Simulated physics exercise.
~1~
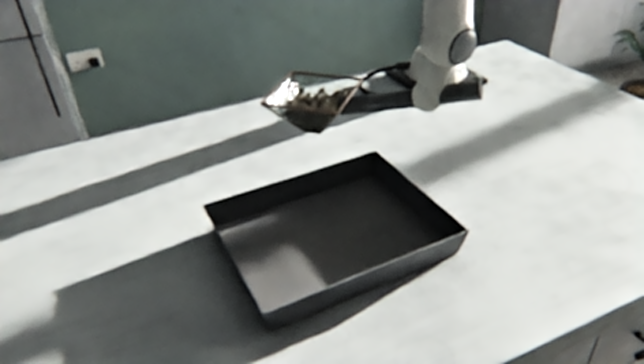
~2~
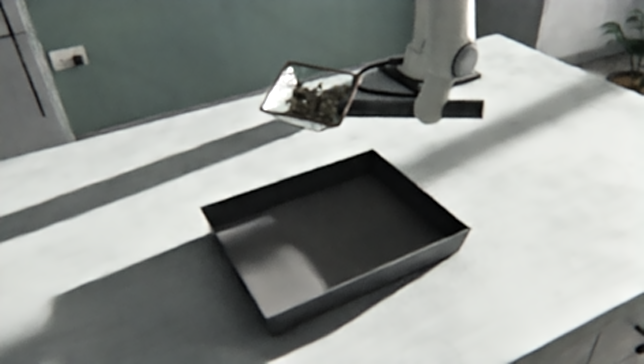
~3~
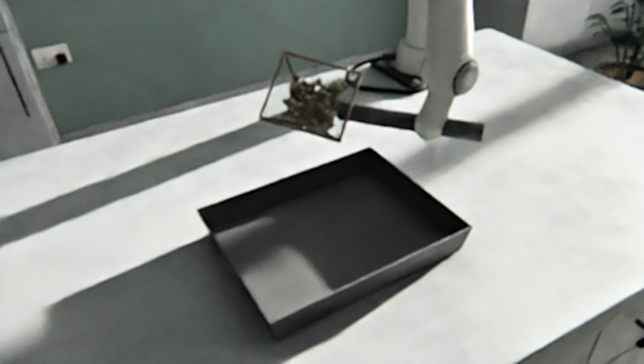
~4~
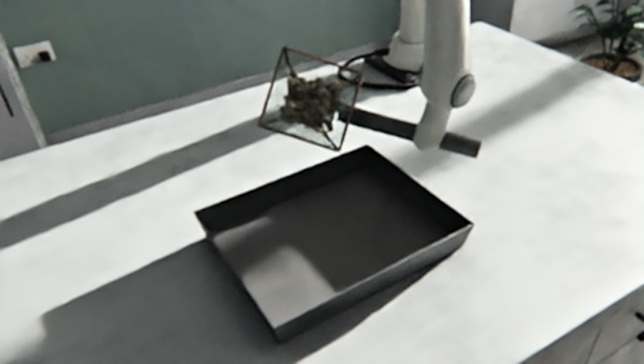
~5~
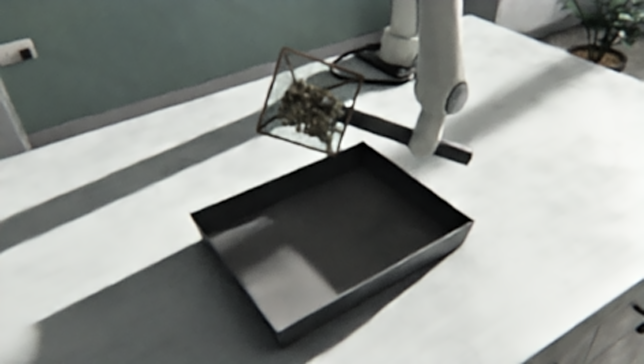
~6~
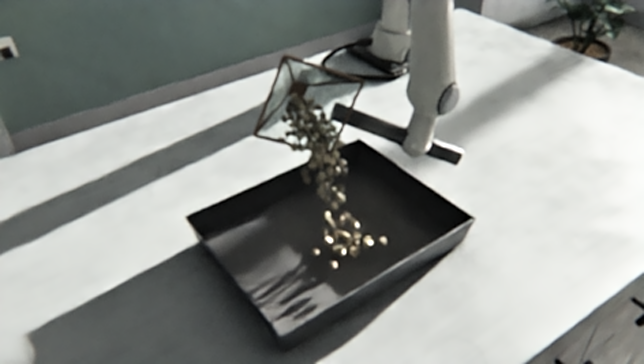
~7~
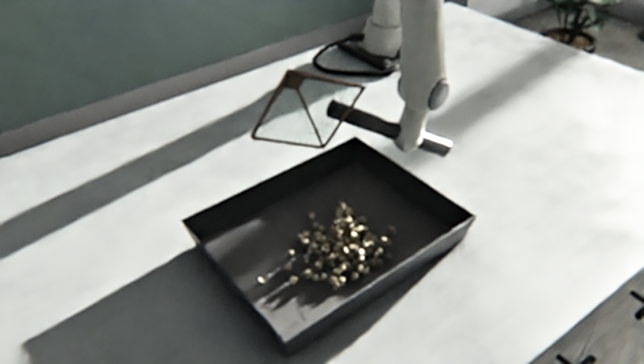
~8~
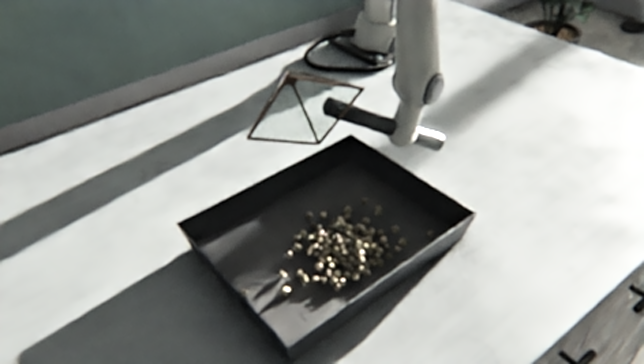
The video shows a robot arm holding a glass-like, dark-edged container of small pieces above a shallow dark tray on a pale table. The arm steadily tips the container until the pieces pour out, leaving it empty and the pieces in a loose, scattered pile inside the tray.
